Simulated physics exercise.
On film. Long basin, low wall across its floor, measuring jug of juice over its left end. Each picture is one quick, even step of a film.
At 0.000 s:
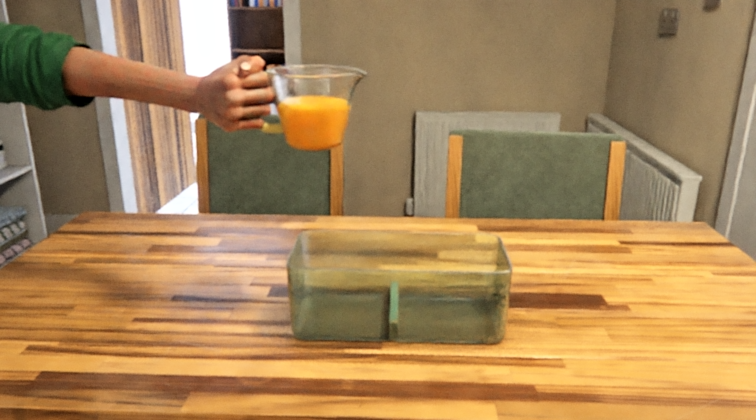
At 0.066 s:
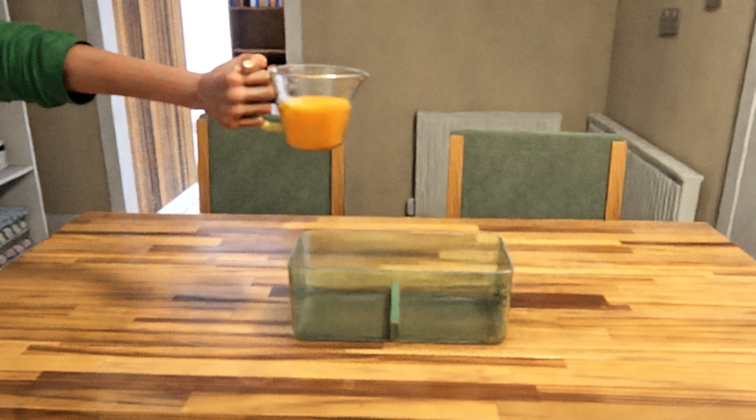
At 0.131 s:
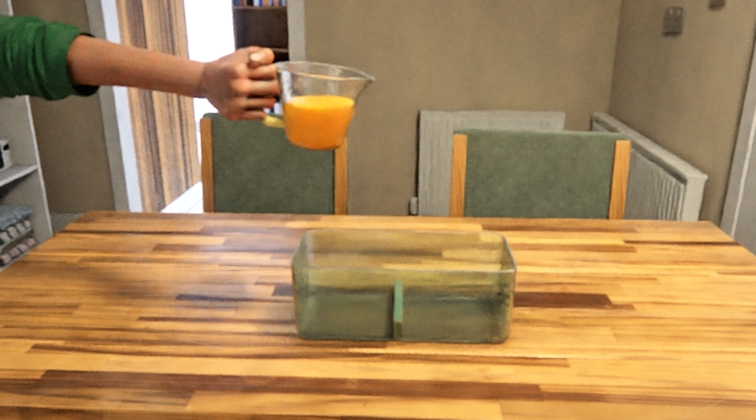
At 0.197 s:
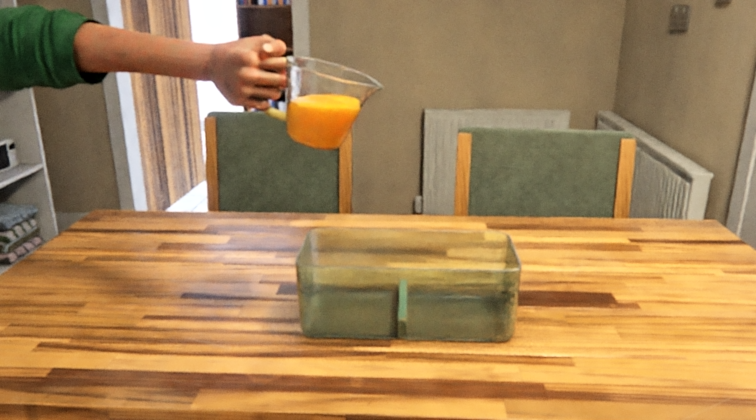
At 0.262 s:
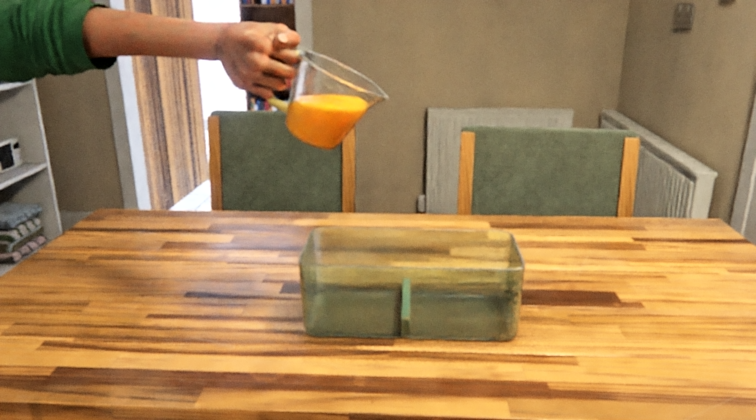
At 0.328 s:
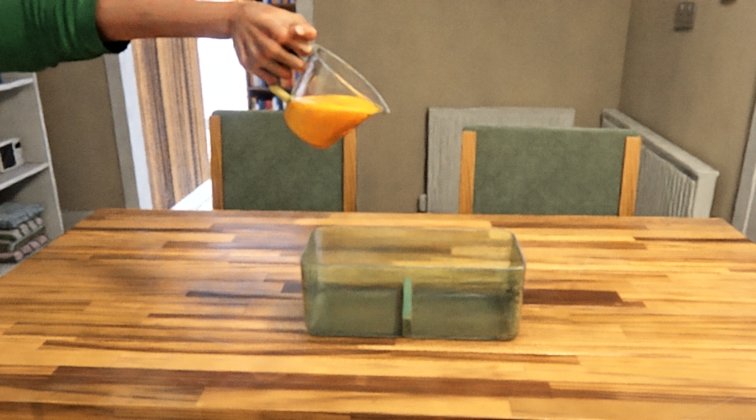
Hand in a green sleeve holding a clear jug of orange juice above a divided glass basin, steadily tilting it rightward.
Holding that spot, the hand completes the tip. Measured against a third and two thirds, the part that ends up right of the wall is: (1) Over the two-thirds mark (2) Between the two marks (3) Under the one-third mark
(1) Over the two-thirds mark.
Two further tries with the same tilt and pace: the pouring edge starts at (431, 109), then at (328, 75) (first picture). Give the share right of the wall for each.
First try: About 80 %; second try: About 10 %.
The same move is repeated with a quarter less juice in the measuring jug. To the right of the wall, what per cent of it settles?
Best guess: Around 80 %.
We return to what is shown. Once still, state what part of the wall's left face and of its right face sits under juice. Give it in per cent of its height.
On the left roughly 10, on the right roughly 50.
A moment on, the measuring jug is tipped on its side and 50 per cent is still to pour, 0 is left of the wall and 8 right of it.
Next, the measuring jug is tipped on its side and 7 per cent is still to pour, 5 is left of the wall and 67 right of it.
Then the measuring jug is tipped on its side and 0 per cent is still to pour, 8 is left of the wall and 86 right of it.
Later the measuring jug is tipped on its side and 0 per cent is still to pour, 10 is left of the wall and 87 right of it.
In the end 10 per cent lies left of the wall, 87 right of it and 3 outside.
